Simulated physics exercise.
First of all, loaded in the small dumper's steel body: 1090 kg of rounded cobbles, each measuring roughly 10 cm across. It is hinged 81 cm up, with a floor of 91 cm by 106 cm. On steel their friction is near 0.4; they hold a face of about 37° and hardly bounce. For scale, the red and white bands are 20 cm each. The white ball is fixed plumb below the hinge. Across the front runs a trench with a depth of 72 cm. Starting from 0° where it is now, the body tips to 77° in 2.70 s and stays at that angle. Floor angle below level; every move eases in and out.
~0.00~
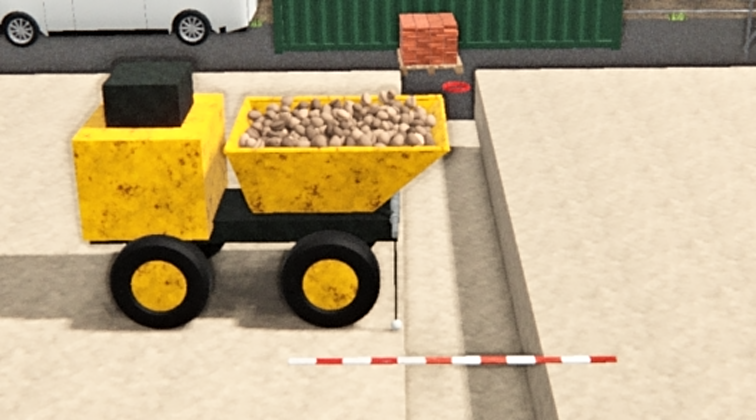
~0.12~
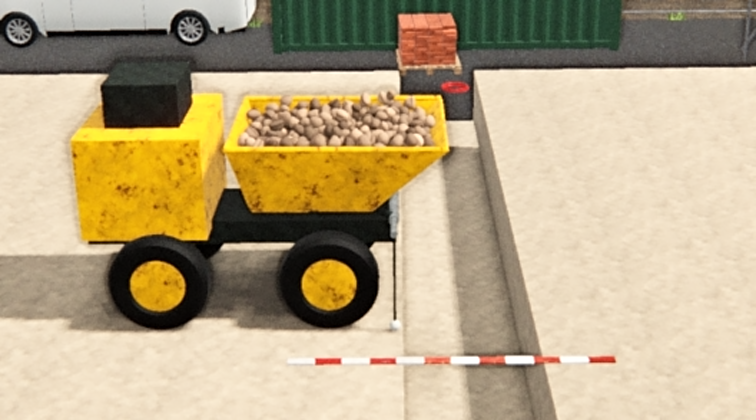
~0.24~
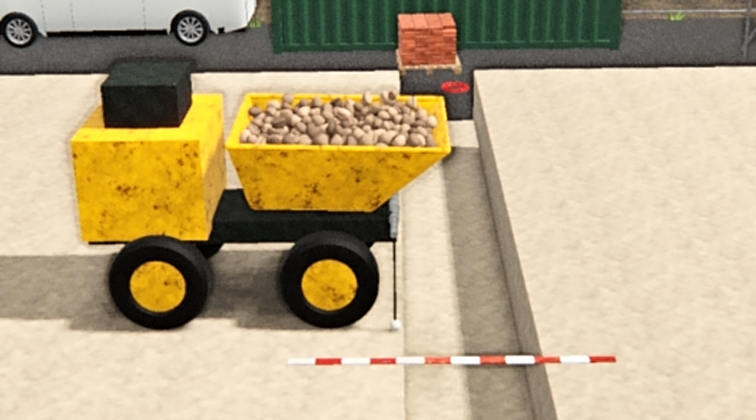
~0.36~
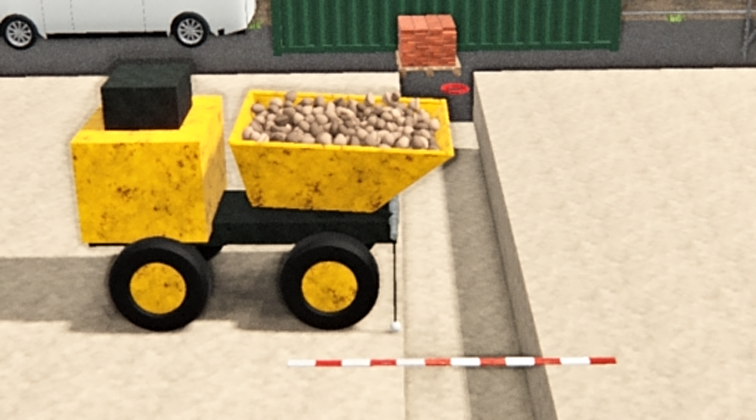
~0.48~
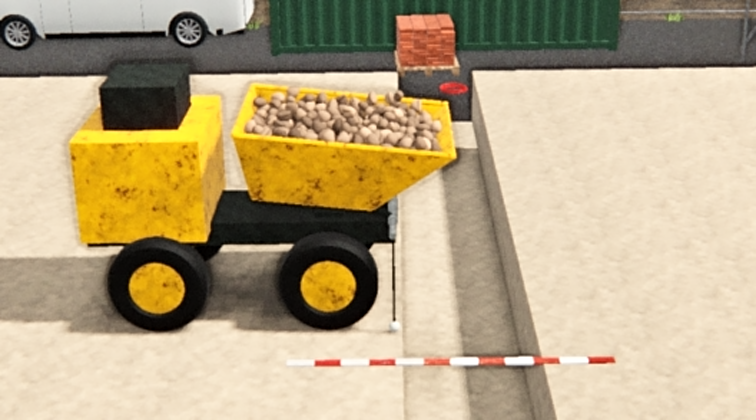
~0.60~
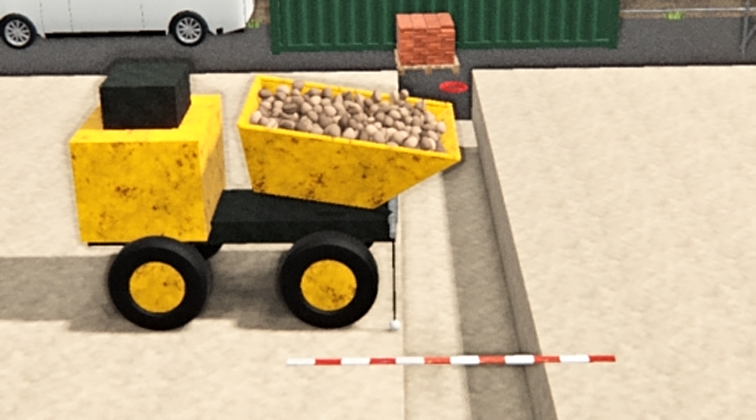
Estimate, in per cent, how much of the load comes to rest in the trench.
40 %.
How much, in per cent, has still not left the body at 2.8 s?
It holds some 15 per cent.
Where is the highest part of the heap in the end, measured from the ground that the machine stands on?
Close to 32 cm above that ground.
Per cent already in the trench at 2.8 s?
By that moment, roughly 35 per cent of the load.
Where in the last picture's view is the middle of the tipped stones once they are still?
The tipped stones centre close to (553, 284).
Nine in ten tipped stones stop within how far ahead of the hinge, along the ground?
Roughly 210 centimetres ahead of it along the ground.
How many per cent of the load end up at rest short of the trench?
Some 0 per cent of the load.
After 2.0 s the floor is at 65°; 89 % in the body, 9 % in the trench, 2 % past the trench; the foremost stones are at (539, 268).
After 2.8 s the floor is at 77°; 13 % in the body, 33 % in the trench, 55 % past the trench; the foremost stones are at (688, 280).
After 3.2 s the floor is at 77°; 2 % in the body, 38 % in the trench, 60 % past the trench; the foremost stones are at (737, 273).
After 6.0 s the floor is at 77°; 0 % in the body, 40 % in the trench, 60 % past the trench; the foremost stones are past the picture's edge.
